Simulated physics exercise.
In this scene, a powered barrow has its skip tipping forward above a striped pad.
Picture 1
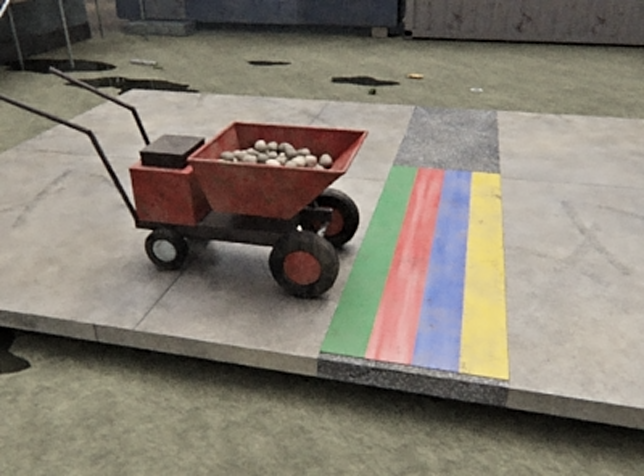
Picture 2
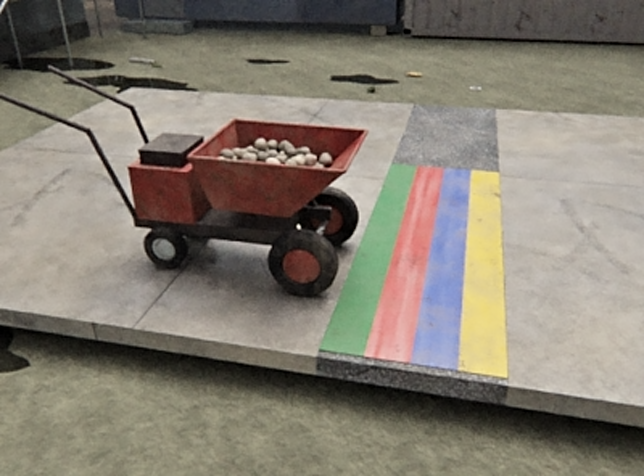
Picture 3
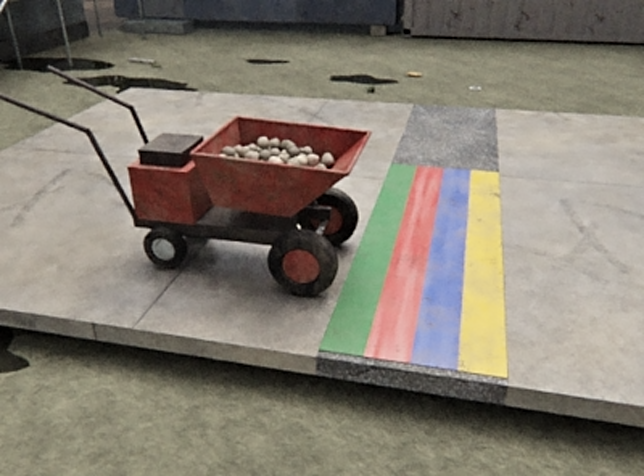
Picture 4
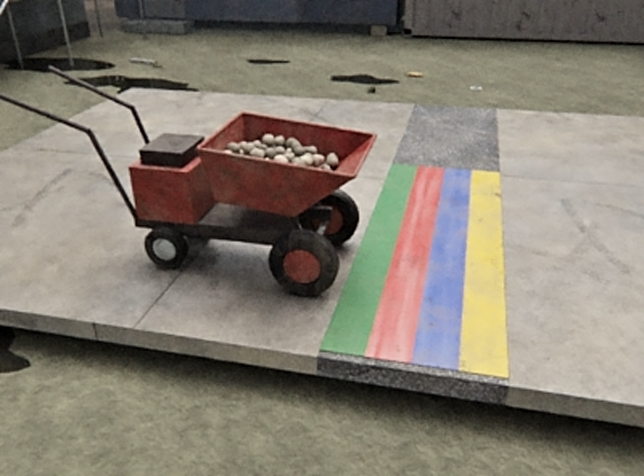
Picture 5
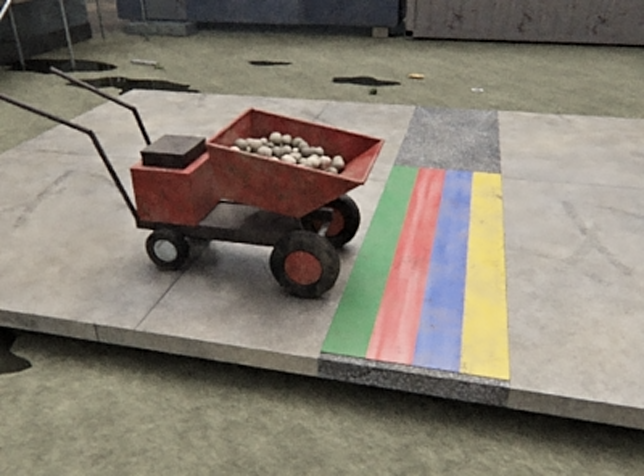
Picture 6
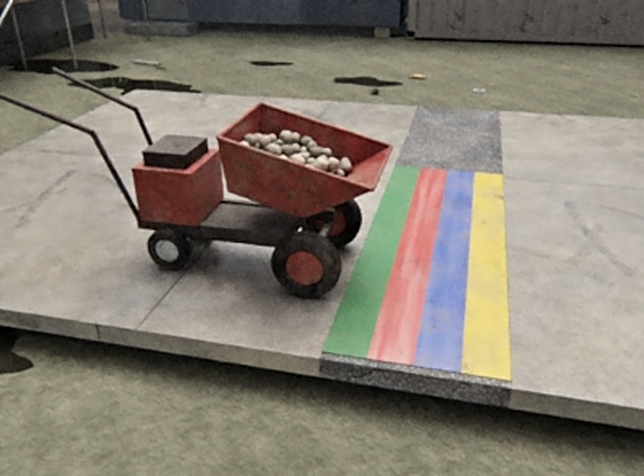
A red powered barrow loaded with river pebbles stood still beside a pad striped green, red, blue and yellow, then its skip gradually tilted forward toward the right, with the pebbles still inside.
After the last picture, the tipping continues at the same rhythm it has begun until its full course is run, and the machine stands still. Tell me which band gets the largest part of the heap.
I would say the blue band gets the largest part.
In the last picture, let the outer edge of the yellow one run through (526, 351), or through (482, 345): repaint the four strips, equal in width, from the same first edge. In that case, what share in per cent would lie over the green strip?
I'd say about 0 % for the first and about 0 % for the second.
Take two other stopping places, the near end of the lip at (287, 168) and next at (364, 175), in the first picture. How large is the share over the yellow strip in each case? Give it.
About 10 % and about 40 %.
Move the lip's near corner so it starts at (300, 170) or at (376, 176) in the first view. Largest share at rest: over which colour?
Taking them in order, it would be red and then yellow.
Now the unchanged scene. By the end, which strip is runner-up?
I'd say yellow.
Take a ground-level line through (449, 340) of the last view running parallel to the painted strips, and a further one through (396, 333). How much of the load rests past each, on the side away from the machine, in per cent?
I'd put it near 50 in a hundred, then near 90 in a hundred.
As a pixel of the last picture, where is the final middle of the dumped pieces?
I'd put the middle somewhere around (461, 283).
Soon, skip tipped well over; all in the skip.
A while on, skip tipped steeply; nearly all in the skip; a small part over the blue strip.
Towards the end, skip tipped right over; a small part in the skip; a small part over the red strip; about a third over the blue strip; about a quarter over the yellow strip; a small part off the paint.
Finally, skip tipped right over; a small part in the skip; none over the green strip; a small part over the red strip; about a third over the blue strip; about a quarter over the yellow strip; a small part off the paint.
